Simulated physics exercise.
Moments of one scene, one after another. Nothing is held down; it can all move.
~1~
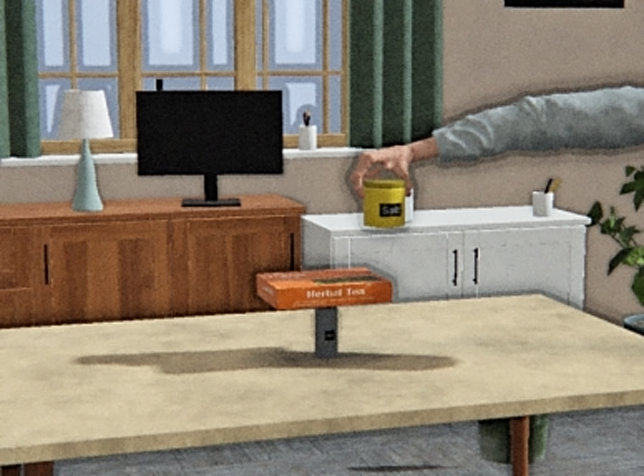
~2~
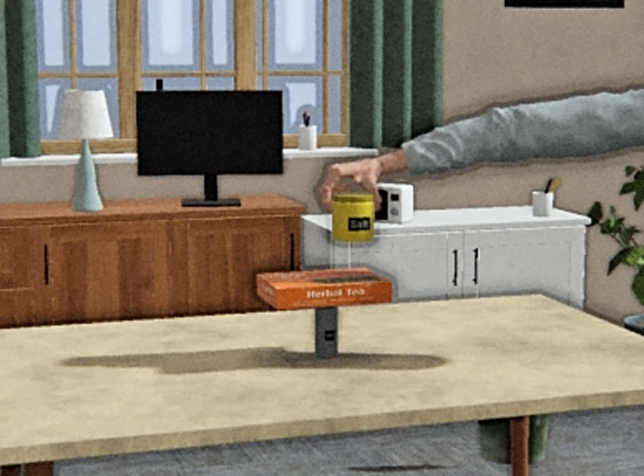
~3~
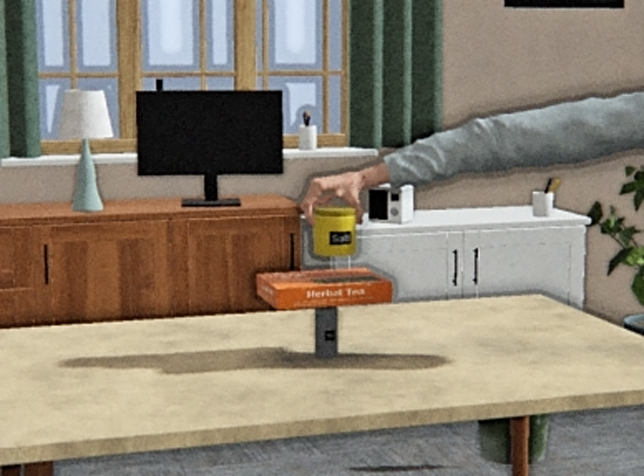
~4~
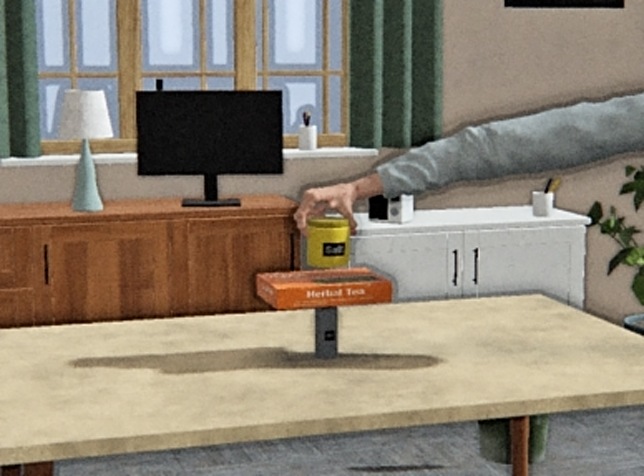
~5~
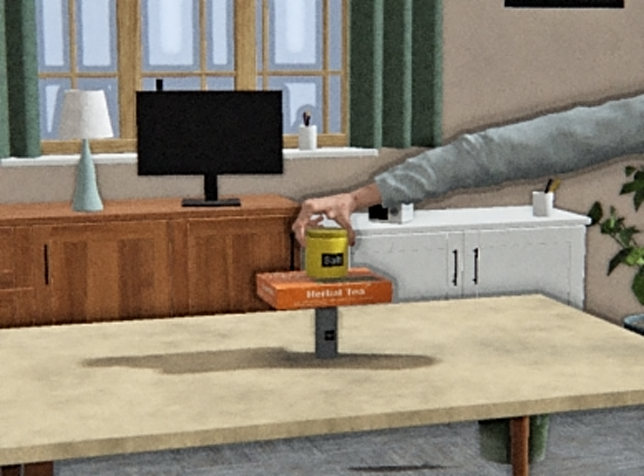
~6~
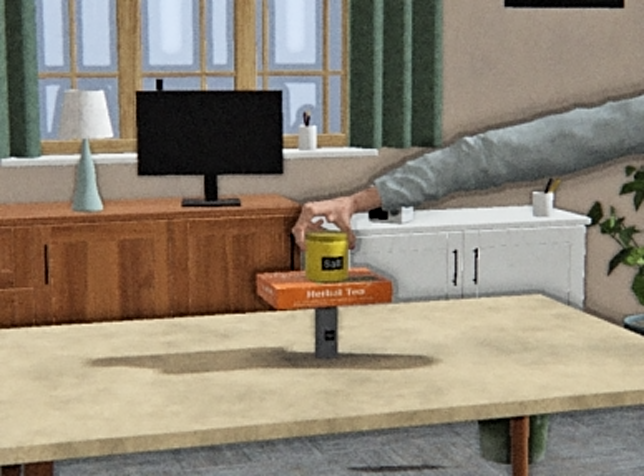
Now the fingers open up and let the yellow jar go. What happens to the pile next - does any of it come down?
Nothing comes down.
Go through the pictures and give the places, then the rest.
Still above its spot; yellow jar (384, 203); orange packet (323, 288), in the first picture.
Still above its spot; yellow jar (353, 217); orange packet (323, 288), in the second picture.
Still above its spot; yellow jar (335, 230); orange packet (323, 288), in the third picture.
Still above its spot; yellow jar (328, 242); orange packet (323, 288), in the fourth picture.
Still above its spot; yellow jar (327, 252); orange packet (323, 288), in the fifth picture.
In place under the hand; yellow jar (327, 255); orange packet (323, 288), in the sixth picture.
Then, 0.20 s past the last view, nothing moves.
Then, 0.50 s past the last view, yellow jar resting near (327, 256).
Finally, all 3 still in place. Final places as the last picture's camera would see them, yellow jar near (327, 256). The stack holds.
